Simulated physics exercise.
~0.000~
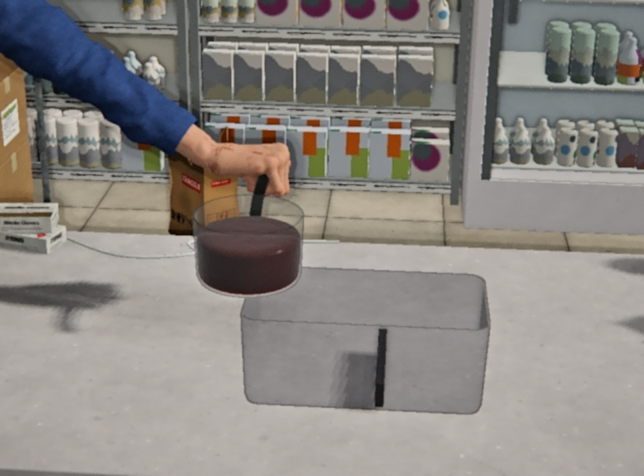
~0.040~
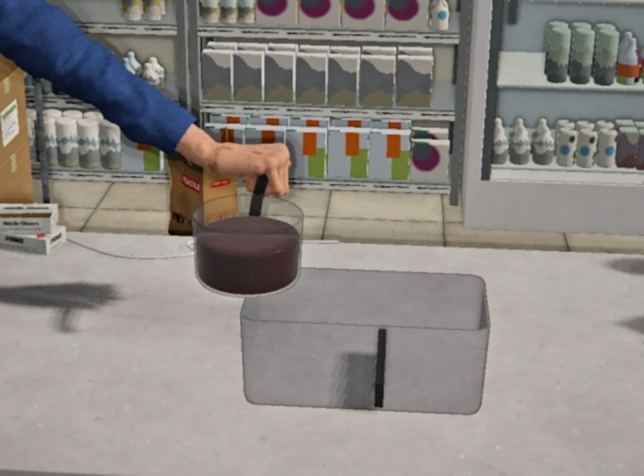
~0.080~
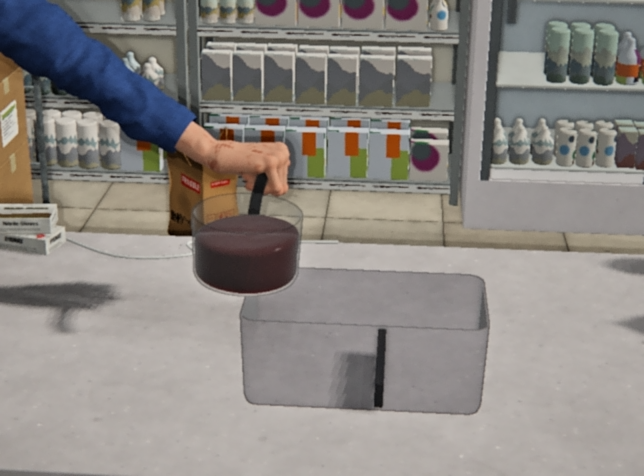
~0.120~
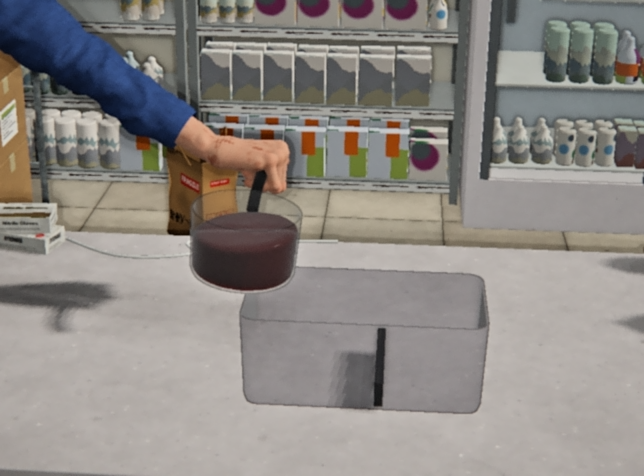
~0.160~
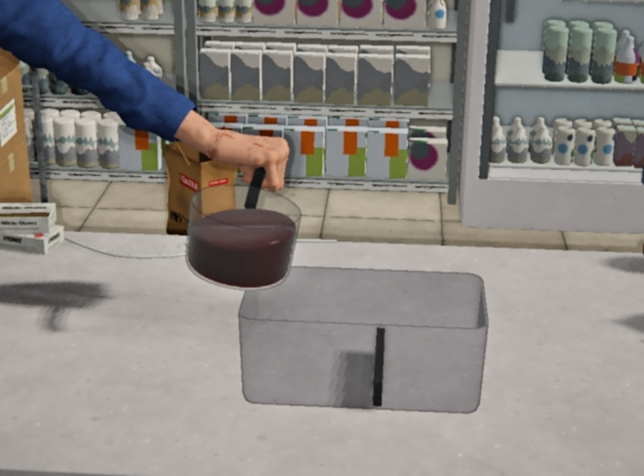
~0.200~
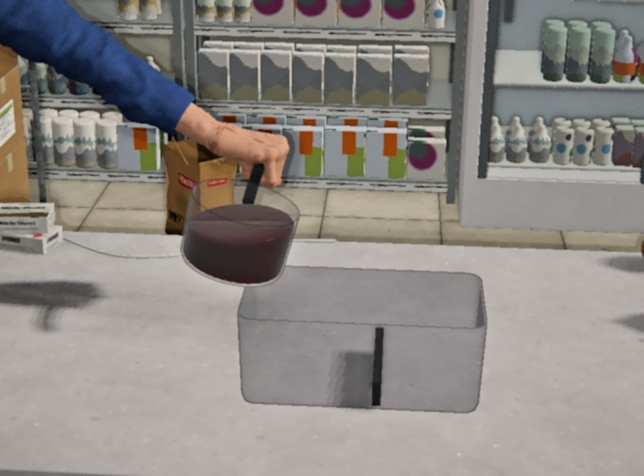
To begin with, a hand holds a small pot of dark red wine upright, beside and above an empty long basin with a low dividing wall, on a counter before stocked shelves. The hand then tilts the pot slightly to the right, slowly at first, while the wine stays inside.
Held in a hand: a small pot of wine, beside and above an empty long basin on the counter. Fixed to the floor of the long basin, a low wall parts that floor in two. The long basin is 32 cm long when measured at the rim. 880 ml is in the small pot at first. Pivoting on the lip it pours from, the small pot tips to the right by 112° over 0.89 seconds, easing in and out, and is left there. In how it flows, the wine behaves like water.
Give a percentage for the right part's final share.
My figure is 59 %.
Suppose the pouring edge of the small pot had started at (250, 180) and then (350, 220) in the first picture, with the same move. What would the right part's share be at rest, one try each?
15 and 70 %.
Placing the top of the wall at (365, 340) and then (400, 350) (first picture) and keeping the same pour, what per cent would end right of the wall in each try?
One try each: Around 80 percent and then around 25 percent.
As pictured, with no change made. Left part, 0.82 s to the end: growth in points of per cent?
About 26 percent, give or take.
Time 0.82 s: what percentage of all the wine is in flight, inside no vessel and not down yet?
Roughly 24 per cent.
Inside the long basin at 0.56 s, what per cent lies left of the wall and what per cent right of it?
About 1 left, about 0 right.
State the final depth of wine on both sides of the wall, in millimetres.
Left 12 mm, right 26 mm.
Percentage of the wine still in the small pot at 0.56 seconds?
Some 74 per cent.
By 0.56 s the tilt is 78° and 73 per cent is still to pour, 1 is left of the wall and 0 right of it.
By 0.82 s the tilt is 110° and 11 per cent is still to pour, 12 is left of the wall and 53 right of it.
By 1.09 s the tilt is 112° and 0 per cent is still to pour, 32 is left of the wall and 62 right of it.
By 1.39 s the tilt is 112° and 0 per cent is still to pour, 38 is left of the wall and 59 right of it.
At rest 38 per cent lies left of the wall, 59 right of it and 3 outside.
